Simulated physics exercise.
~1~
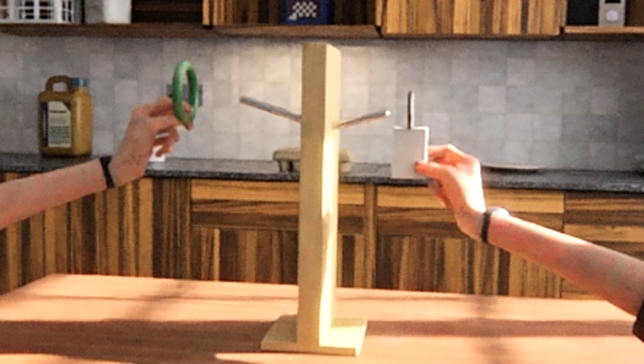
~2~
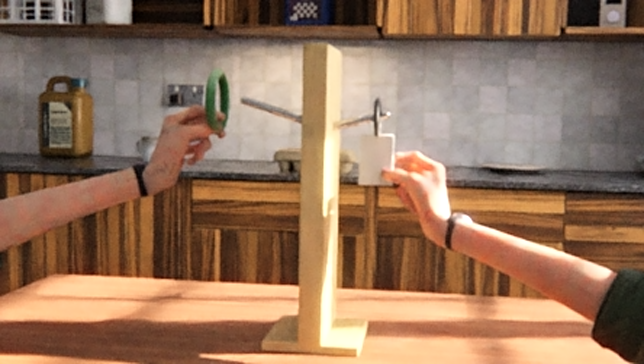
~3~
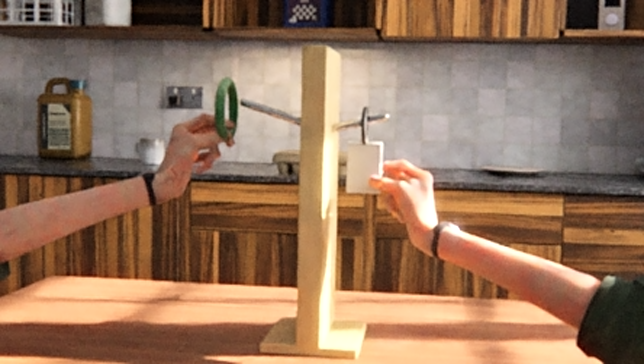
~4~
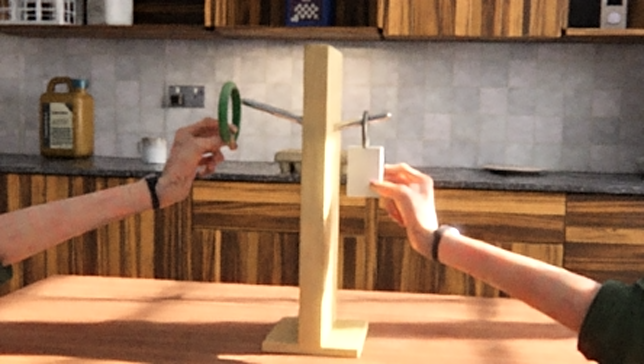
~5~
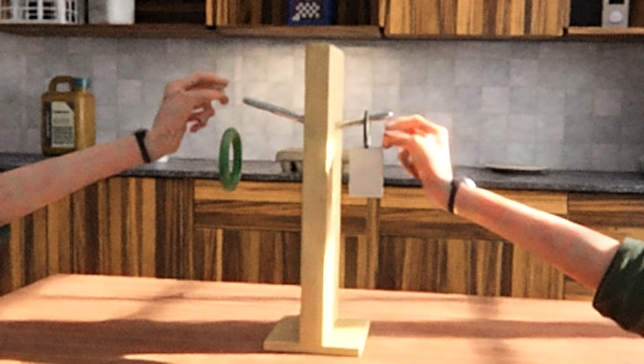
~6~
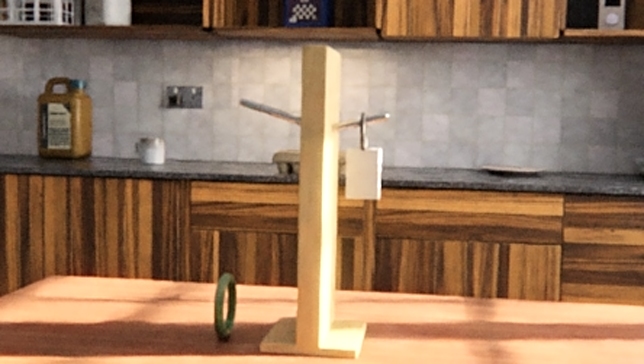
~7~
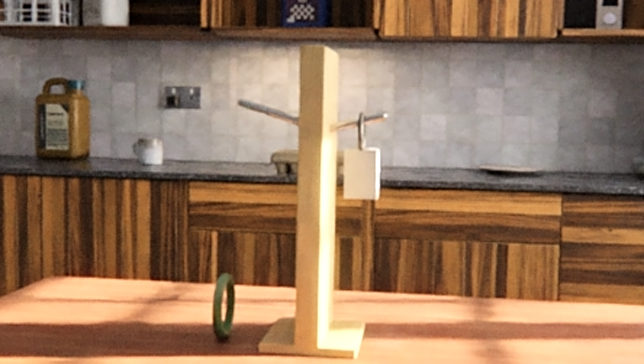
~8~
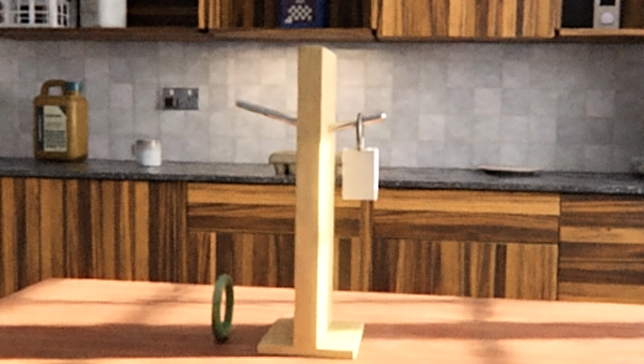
At first, two hands reach in from either side of a wooden peg stand on a table in a kitchen, the left one holding a green ring of tape and the right one a white tag with a hook on top. The tape moves right toward the tip of the left peg, while the tag moves left to the right peg. Both are lowered slightly, and then the hands let go and draw back. The green tape drops through the air and comes down upright on the table. The white tag stays hooked on the right peg, hanging still.
